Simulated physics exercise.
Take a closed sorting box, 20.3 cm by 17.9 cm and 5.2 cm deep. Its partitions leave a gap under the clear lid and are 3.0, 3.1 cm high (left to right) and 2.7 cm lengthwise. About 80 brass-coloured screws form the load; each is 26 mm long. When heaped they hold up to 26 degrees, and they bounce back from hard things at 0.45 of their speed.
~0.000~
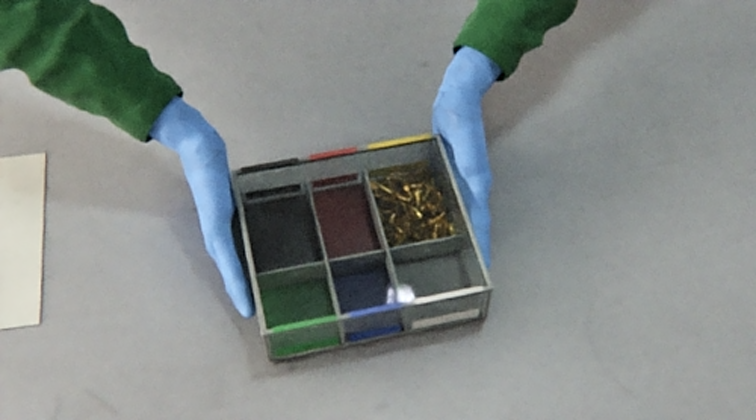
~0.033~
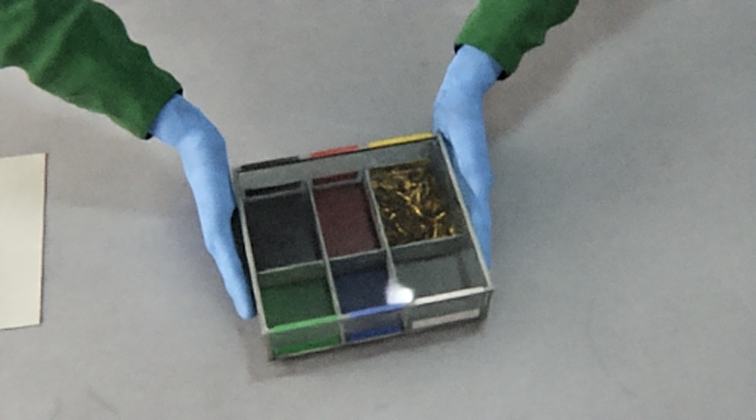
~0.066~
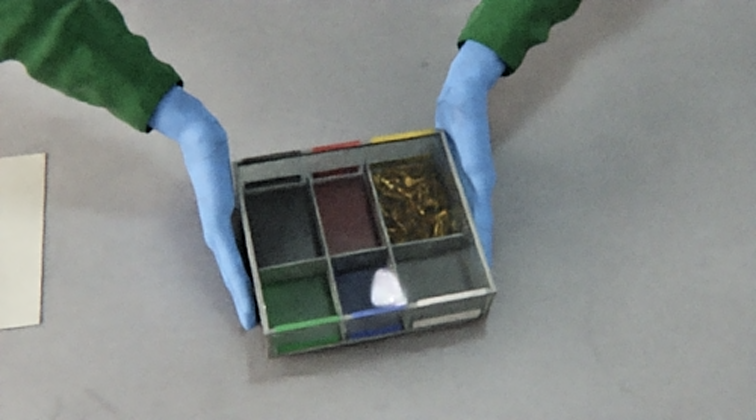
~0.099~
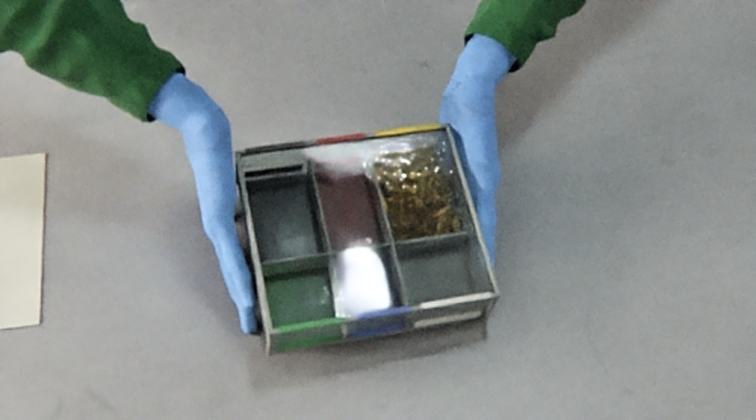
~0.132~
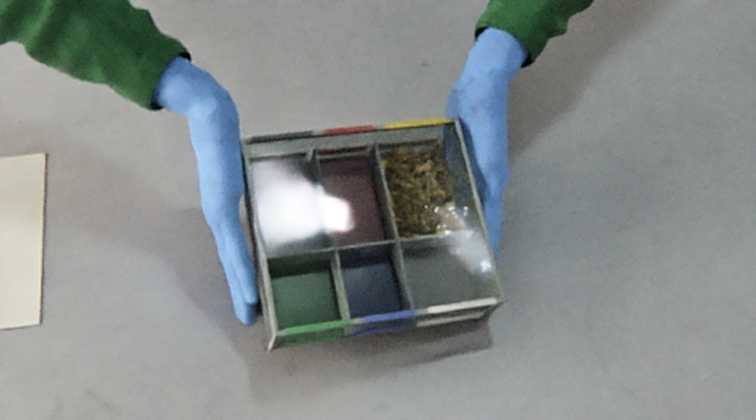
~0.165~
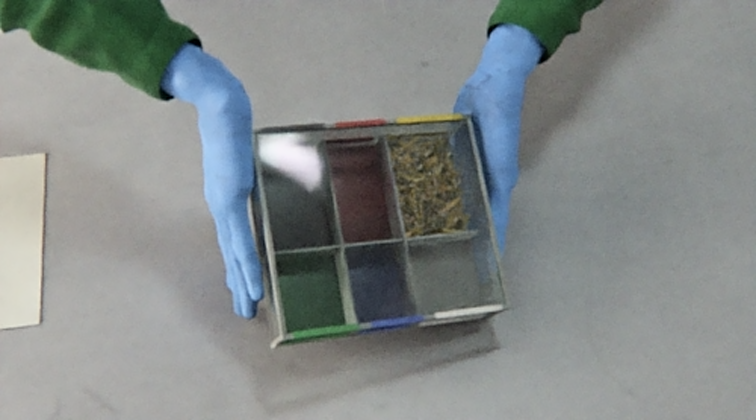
On a grey surface, blue-gloved hands tilting a clear-lidded sorting box, brass-coloured screws in one compartment, glare sliding across the lid.
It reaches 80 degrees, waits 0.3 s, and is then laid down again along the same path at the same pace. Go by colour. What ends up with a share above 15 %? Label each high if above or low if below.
Red: Low; blue: Low; green: Low; yellow: High; white: High; black: Low.
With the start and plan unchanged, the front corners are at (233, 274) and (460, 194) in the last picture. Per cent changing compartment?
It would come to roughly 10 percent.
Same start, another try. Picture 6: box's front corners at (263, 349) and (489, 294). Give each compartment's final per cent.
Red 0; blue 35; green 5; yellow 25; white 35; black 0.
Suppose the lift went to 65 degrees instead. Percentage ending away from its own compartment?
It would come to about 45 per cent.
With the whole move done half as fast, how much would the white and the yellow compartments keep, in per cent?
You'd end up with white at 40 percent and yellow at 60 percent.
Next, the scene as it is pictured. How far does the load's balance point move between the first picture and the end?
I'd say close to 3.5 cm in total.
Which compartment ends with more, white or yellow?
Yellow comes out ahead.
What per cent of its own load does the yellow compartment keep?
That compartment keeps close to 80 per cent of its own pieces.
Then, at 0.65 s, tilt 80 degrees; yellow 75 %, white 25 %.
After 0.97 s, tilt 48 degrees; yellow 75 %, white 25 %.
After 1.39 s, tilt 0 degrees; yellow 75 %, white 25 %.
By 1.8 s all is still; red 0 %, blue 0 %, green 0 %, yellow 75 %, white 25 %, black 0 %.
